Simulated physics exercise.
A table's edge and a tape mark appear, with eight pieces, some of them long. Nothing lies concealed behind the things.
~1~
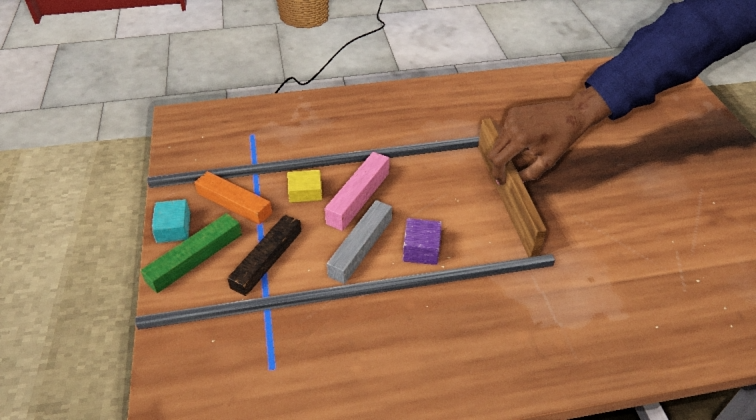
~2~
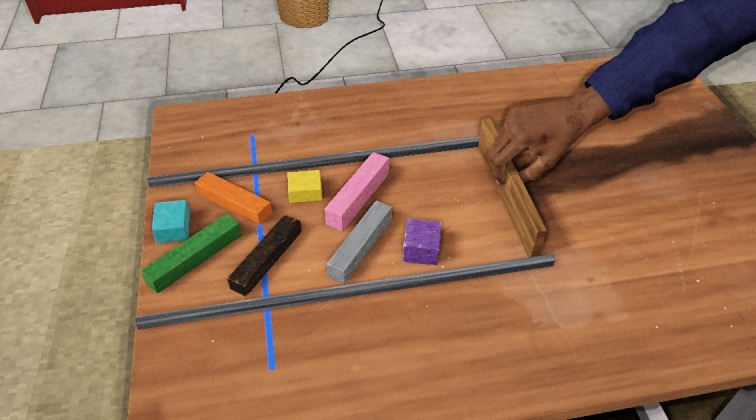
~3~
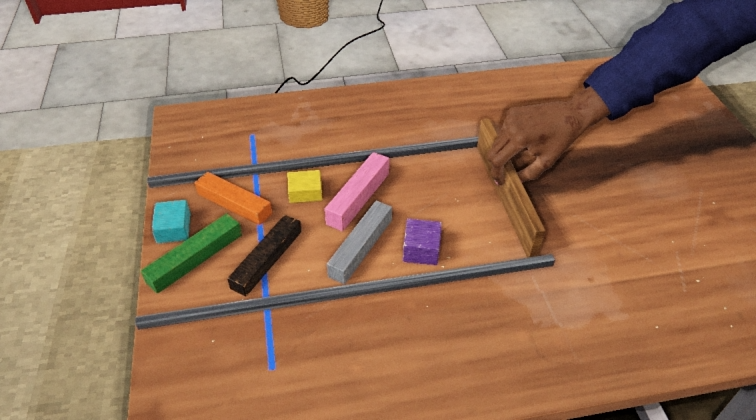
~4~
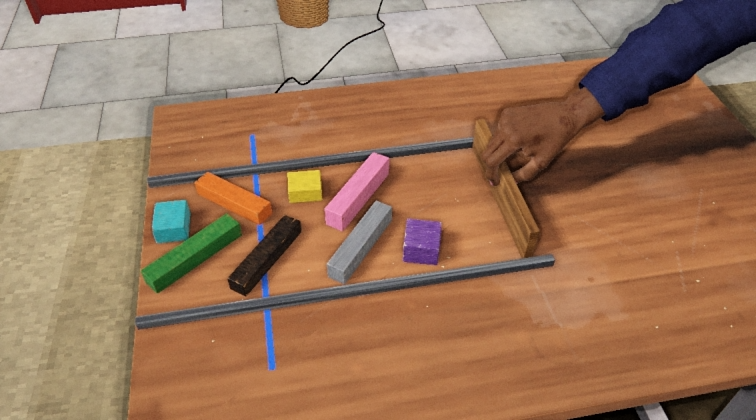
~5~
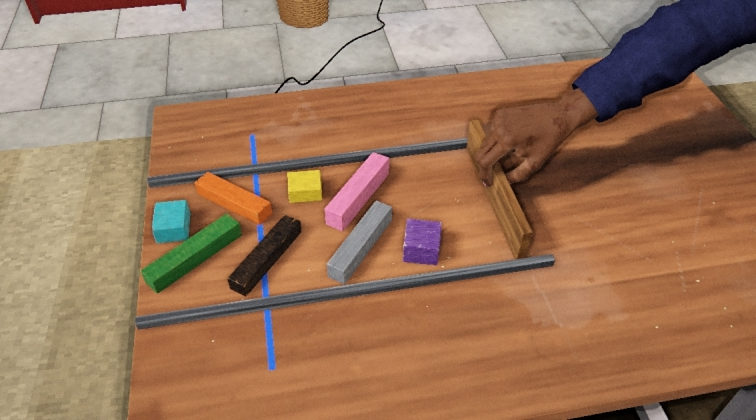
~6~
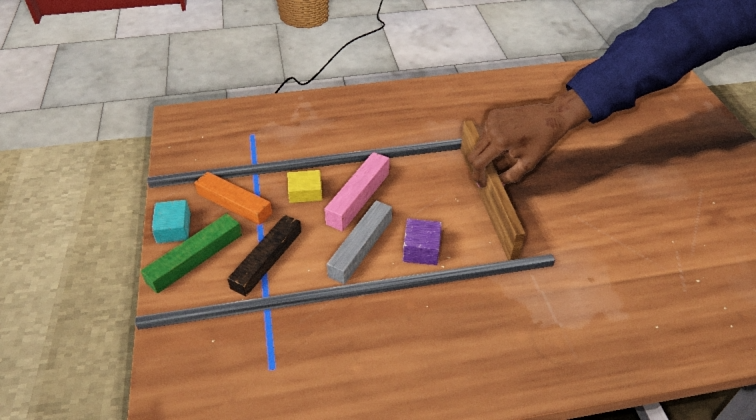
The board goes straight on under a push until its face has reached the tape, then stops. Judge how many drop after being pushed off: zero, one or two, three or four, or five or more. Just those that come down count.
Nothing at all.
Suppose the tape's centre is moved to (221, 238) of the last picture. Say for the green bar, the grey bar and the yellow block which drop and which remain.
Here the green bar drops down while the grey bar remains in place and the yellow block remains in place.
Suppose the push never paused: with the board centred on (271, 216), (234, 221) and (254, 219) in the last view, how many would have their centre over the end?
0, 2 and 0.
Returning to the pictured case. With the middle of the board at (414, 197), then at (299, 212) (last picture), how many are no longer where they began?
At that stage 1; at the next, 7.
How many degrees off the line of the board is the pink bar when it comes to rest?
The angle is some 25°.
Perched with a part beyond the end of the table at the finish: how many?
The total comes out at 3.
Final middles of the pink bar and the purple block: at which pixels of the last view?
Taking them in turn, first comes (230, 206), then (245, 274).
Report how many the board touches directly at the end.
Looks like 3 of them, all told.
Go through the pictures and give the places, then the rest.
The first picture shows turquoise block (172, 221); green bar (193, 252); orange bar (233, 198); board (509, 184); tape (261, 233).
The second picture shows green bar (194, 252); black bar (266, 254).
The third picture shows orange bar (233, 198); pink bar (358, 190).
The fourth picture shows turquoise block (172, 221); yellow block (305, 186).
The fifth picture shows green bar (194, 252); grey bar (361, 241).
The sixth picture shows turquoise block (172, 221); green bar (194, 252); orange bar (233, 198); board (489, 187); tape (261, 233).
Early on, none off yet; turquoise block at rest near (172, 221); green bar at rest near (194, 252); orange bar at rest near (233, 198).
Finally, the number that fall off is zero.
